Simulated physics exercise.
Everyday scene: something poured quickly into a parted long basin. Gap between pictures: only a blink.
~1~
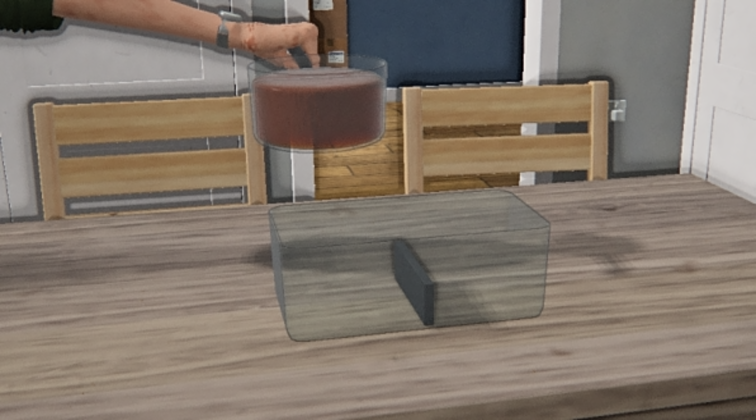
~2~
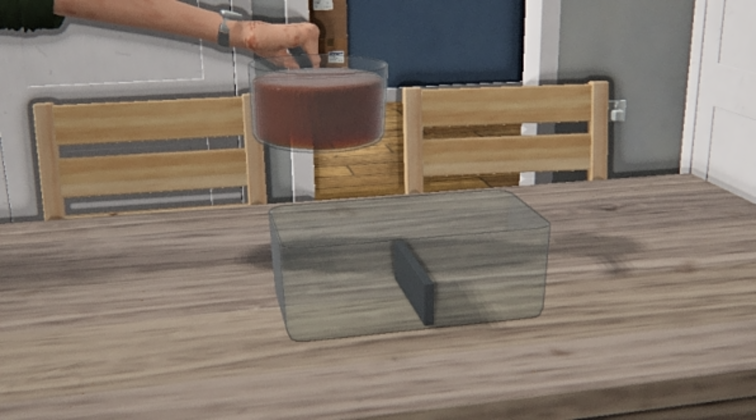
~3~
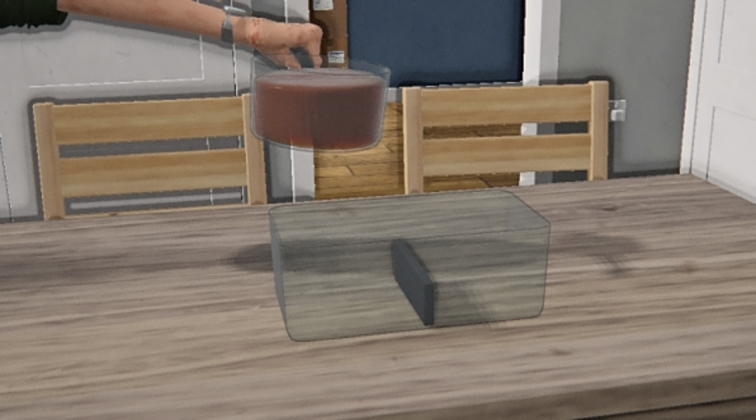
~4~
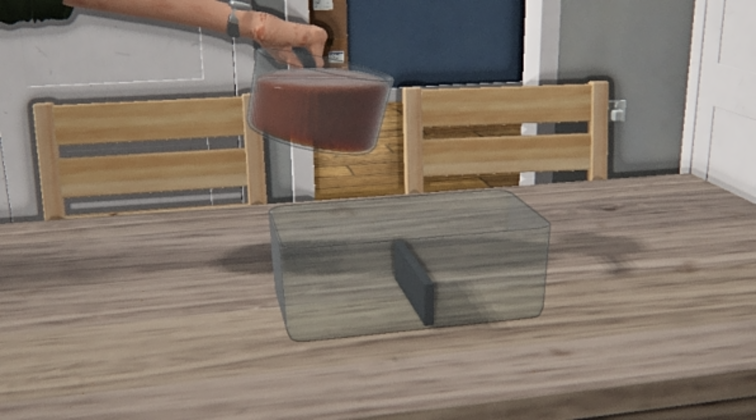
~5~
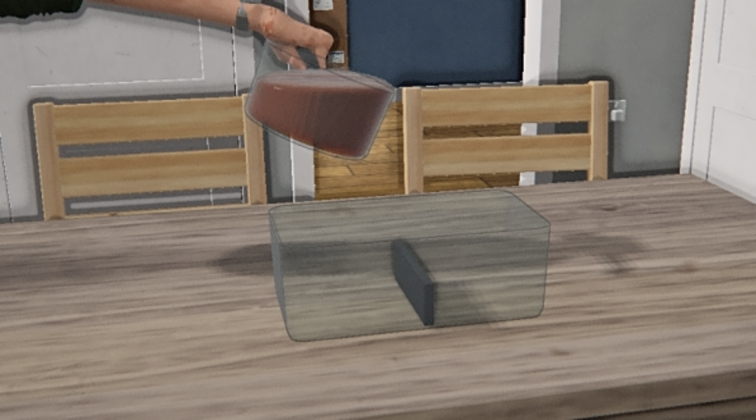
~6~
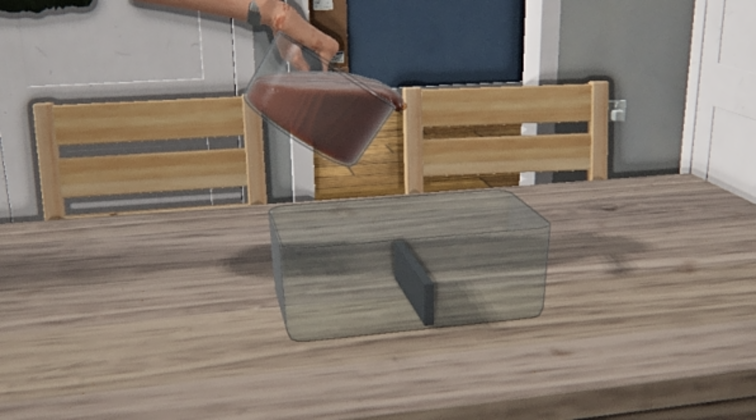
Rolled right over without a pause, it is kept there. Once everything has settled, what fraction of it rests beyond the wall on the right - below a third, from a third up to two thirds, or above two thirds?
The fraction on the right is from a third up to two thirds.
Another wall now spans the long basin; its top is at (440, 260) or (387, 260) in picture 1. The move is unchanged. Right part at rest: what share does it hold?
In order, near 30 and 80 in a hundred.
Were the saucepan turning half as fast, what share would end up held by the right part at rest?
Near 75 %.
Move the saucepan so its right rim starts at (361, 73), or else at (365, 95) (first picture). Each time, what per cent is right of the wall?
First try: 35 percent; second try: 35 percent.
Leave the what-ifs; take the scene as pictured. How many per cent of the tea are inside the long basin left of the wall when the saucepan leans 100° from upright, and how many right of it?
Left: Roughly 0 %; right: Roughly 35 %.
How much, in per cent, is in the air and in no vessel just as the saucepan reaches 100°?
Near 40 %.
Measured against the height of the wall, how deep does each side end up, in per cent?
Left: About 40; right: About 60.
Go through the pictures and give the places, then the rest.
In the first picture, tilt 0°; pouring edge (384, 63); surface from (252, 81) to (381, 75); the long basin's rim runs from (275, 228) to (529, 208); the wall's top is at (413, 263).
In the second picture, tilt 2°; pouring edge (385, 65); surface from (252, 80) to (381, 76).
In the third picture, tilt 6°; pouring edge (387, 70); surface from (254, 79) to (383, 78).
In the fourth picture, tilt 13°; pouring edge (390, 79); surface from (255, 80) to (386, 79).
In the fifth picture, tilt 23°; pouring edge (392, 91); surface from (255, 81) to (392, 85); 1 per cent is over the edge.
In the sixth picture, tilt 35°; pouring edge (392, 106); surface from (249, 83) to (389, 96); 5 per cent is over the edge.
A moment on, the saucepan is tipped right over and 25 per cent is still to pour, 1 is left of the wall and 35 right of it.
Next, the saucepan is tipped right over and 3 per cent is still to pour, 28 is left of the wall and 57 right of it.
Then the saucepan is tipped right over and 0 per cent is still to pour, 39 is left of the wall and 58 right of it.
Later the saucepan is tipped right over and 0 per cent is still to pour, 41 is left of the wall and 57 right of it.
Finally, 41 per cent lies left of the wall, 57 right of it and 2 outside.
